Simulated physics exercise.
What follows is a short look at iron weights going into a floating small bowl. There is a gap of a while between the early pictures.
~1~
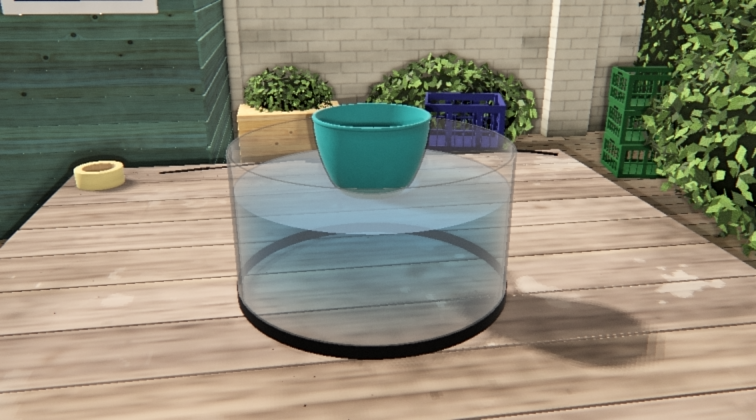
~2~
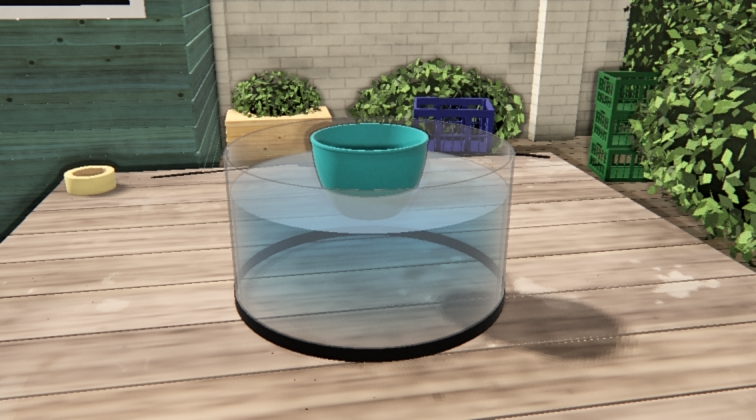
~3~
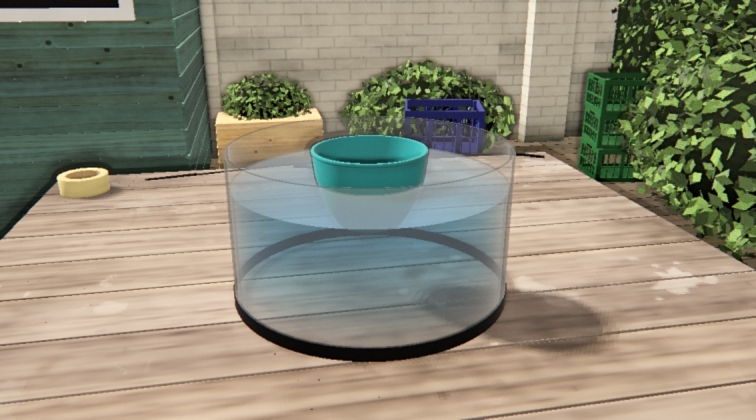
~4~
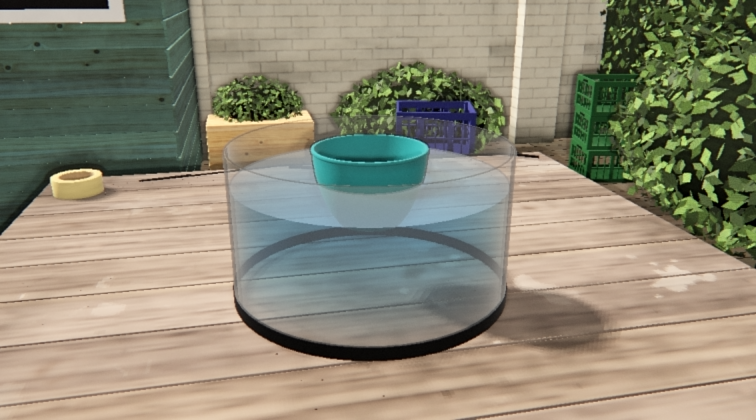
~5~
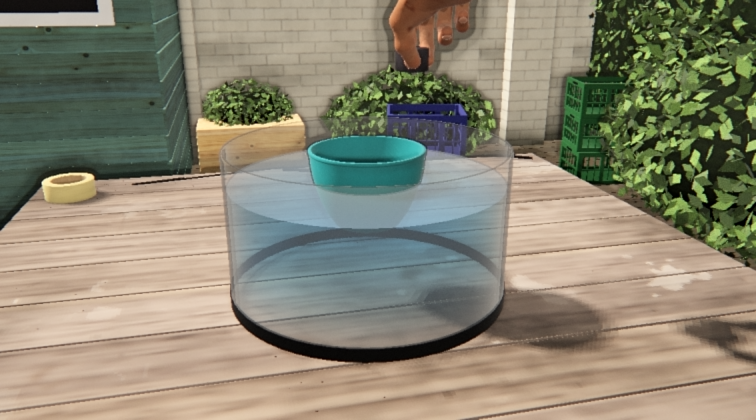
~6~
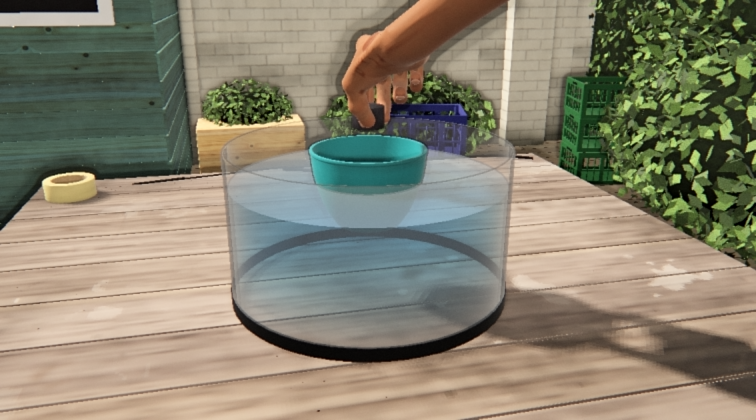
A teal bowl sits lower in a clear tub of water, then a hand reaches over it.
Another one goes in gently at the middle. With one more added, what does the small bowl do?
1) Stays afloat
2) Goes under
Stays afloat (1).
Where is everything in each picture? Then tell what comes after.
Small bowl (372, 117) empty; most of its side above the surface, in the first frame.
Small bowl (370, 137) with one aboard; about two thirds of its side above the surface, in the second frame.
Small bowl (370, 150) with two aboard; about a third of its side above the surface, in the third frame.
Small bowl (370, 149) with two aboard; about a third of its side above the surface, in the fourth frame.
Small bowl (367, 150) with two aboard; about a third of its side above the surface; the next iron weight in the hand at (412, 59), in the fifth frame.
Small bowl (368, 150) with two aboard; about a third of its side above the surface; the next iron weight in the hand at (368, 117), in the sixth frame.
Next, the iron weight is in and the small bowl dips.
After that, it steadies; about a fifth of its side above the surface.
Finally, the small bowl floats; about a fifth of its side above the surface.
